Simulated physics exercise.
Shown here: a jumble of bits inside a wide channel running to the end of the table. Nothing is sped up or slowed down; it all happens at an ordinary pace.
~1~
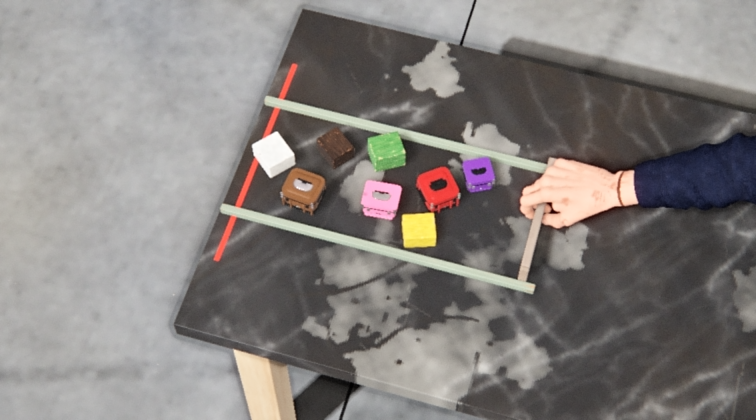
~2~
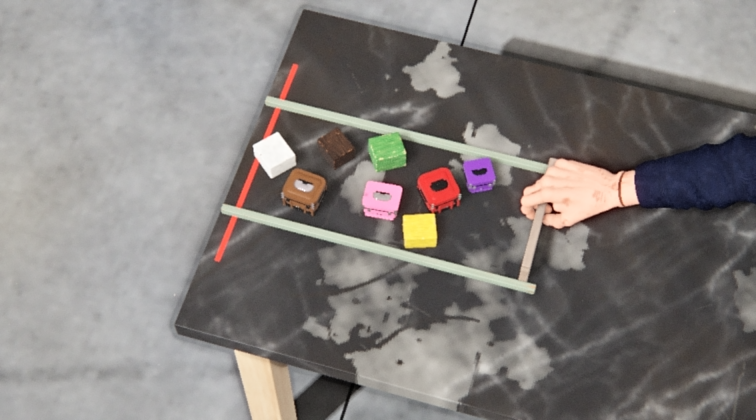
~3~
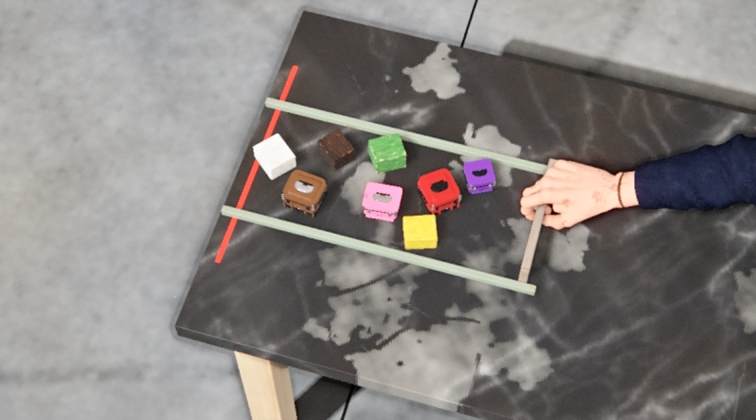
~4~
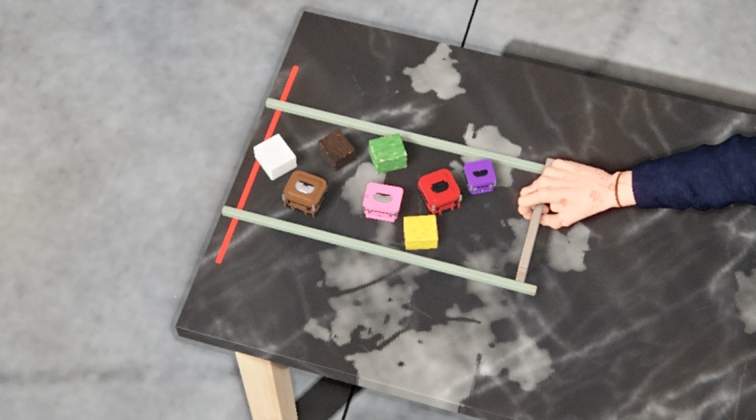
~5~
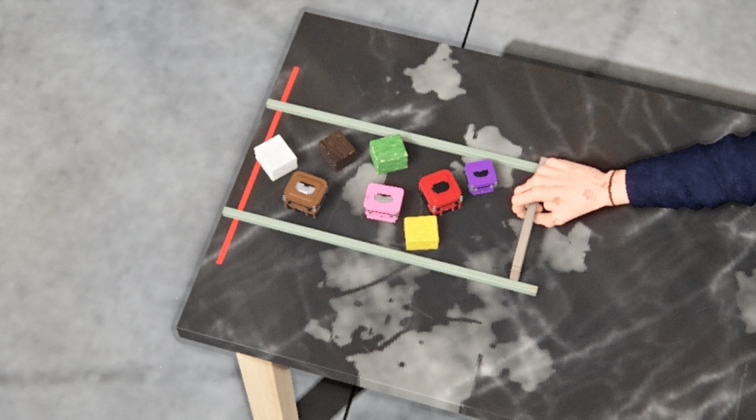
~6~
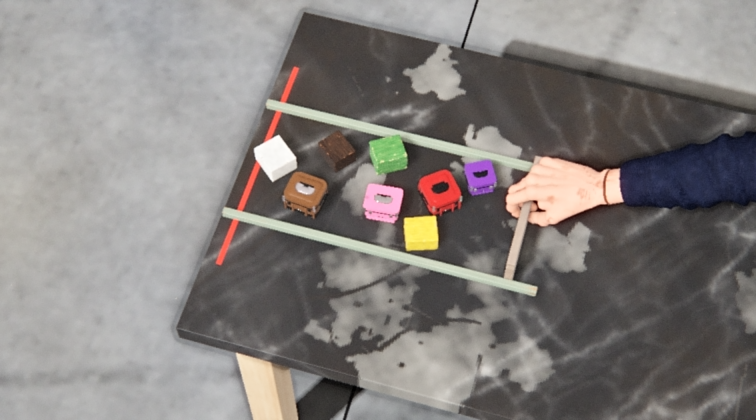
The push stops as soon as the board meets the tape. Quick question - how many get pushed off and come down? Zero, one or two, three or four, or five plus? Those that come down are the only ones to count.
Five plus, I'd say.
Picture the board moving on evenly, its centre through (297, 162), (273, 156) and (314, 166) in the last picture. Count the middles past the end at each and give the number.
Per position: 3 / 5 / 2.
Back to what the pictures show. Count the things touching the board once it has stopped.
Tally at the end: 2.
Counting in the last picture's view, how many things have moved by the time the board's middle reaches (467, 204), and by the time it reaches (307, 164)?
The first number is 1, the next one 8.
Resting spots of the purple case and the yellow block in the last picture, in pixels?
You'll find the purple case at roughly (262, 117) and the yellow block at roughly (233, 183).
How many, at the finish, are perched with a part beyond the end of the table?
I get 2.
A little later, none off yet; white block at rest near (276, 158); brown case at rest near (306, 195); black block at rest near (337, 151).
Next, none off yet; white block moving near (273, 156); brown case shifted about its own width near (279, 189); black block shifted about its own width near (312, 150).
Later still, one off so far; white block tilted well over near (224, 163); brown case on its side near (207, 202); black block shifted well along near (252, 136).
When it is over, the number that fall off is five or more; down, red case, pink case, green block, black block, brown case and white block.
